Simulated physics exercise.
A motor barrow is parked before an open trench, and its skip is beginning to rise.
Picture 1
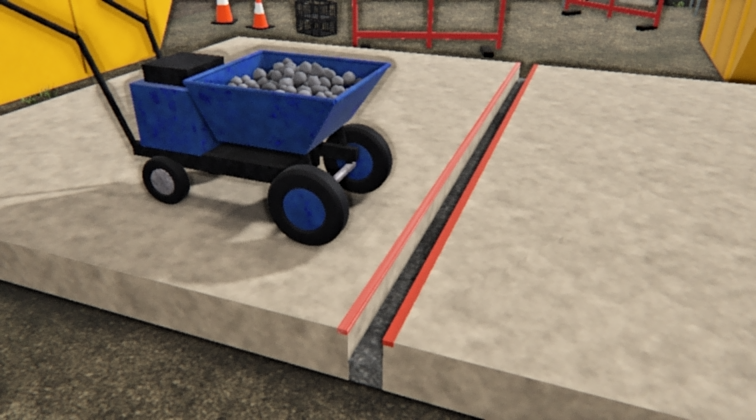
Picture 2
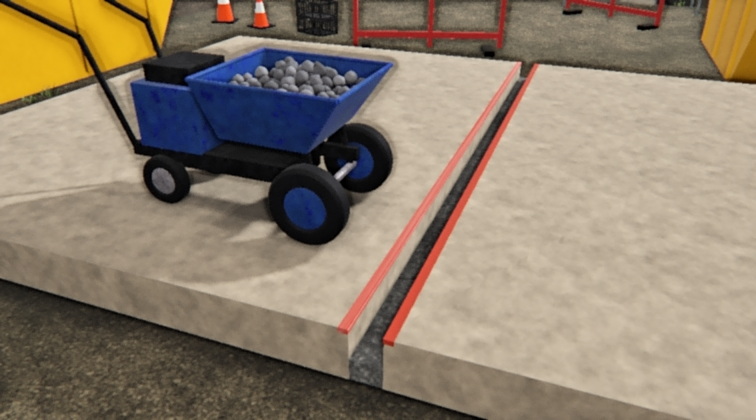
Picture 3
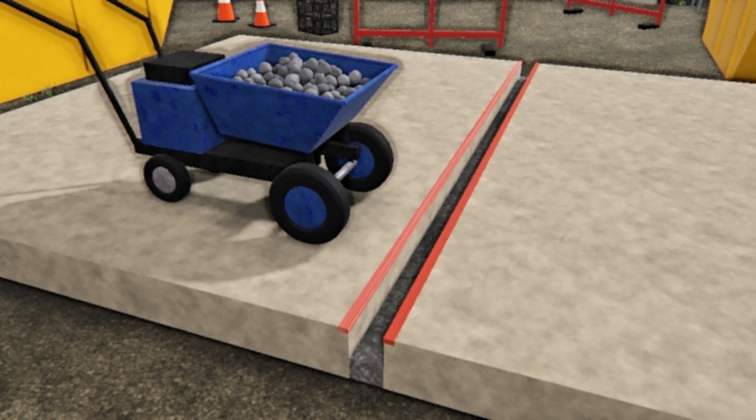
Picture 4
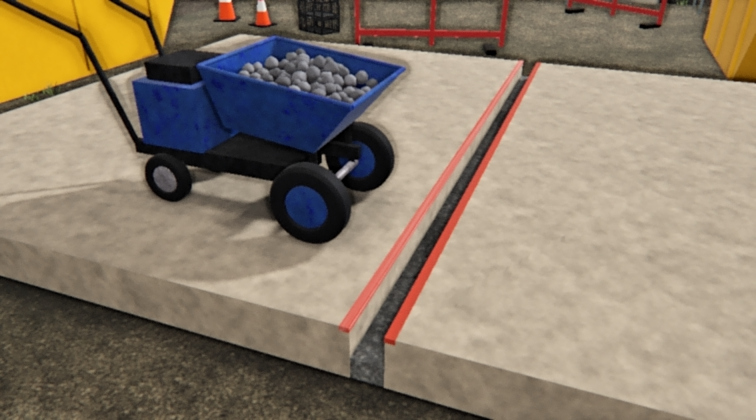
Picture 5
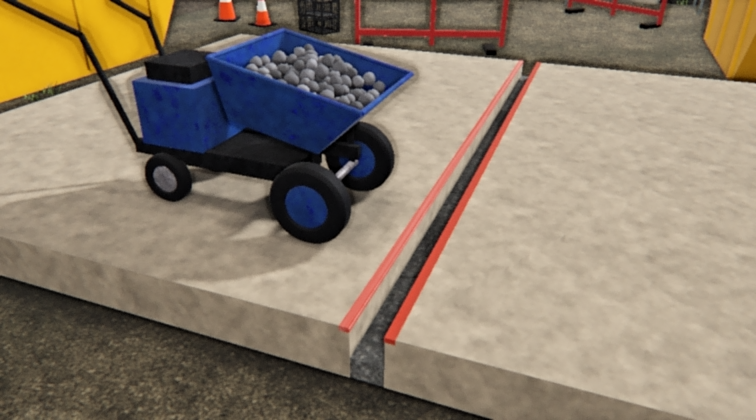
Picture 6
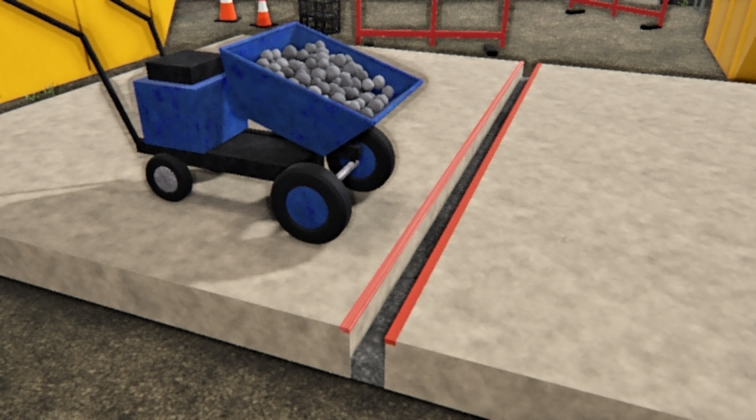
Blue skip of a parked motor barrow, loaded with round grey cobbles, slowly tilting forward to the right beside a red-edged trench.
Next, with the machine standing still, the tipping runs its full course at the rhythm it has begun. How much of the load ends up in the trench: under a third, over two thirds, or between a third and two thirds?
Under a third.
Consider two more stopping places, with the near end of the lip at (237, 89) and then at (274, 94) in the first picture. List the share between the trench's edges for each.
Estimates: 30 %, 40 %.
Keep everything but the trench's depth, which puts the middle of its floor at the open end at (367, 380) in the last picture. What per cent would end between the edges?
I'd say roughly 10 in a hundred.
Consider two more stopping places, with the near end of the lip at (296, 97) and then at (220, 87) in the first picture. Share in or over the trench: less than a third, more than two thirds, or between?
Well, for the first stop the answer is between a third and two thirds, and for the second it is under a third.
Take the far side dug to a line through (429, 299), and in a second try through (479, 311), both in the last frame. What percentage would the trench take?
The first try lands around 40 %, the second around 90 %.
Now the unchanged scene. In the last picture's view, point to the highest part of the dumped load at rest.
Near (488, 210).
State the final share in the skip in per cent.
About 15 per cent.
Soon after the last picture, skip tipped steeply; all in the skip.
A little later, skip tipped right over; about two thirds in the skip; a stray few in or heaped over the trench; about a third beyond it; a stray few falling.
Later still, skip tipped right over; about a quarter in the skip; a small part in or heaped over the trench; most beyond it.
By the end, skip tipped right over; a small part in the skip; a small part in or heaped over the trench; most beyond it.
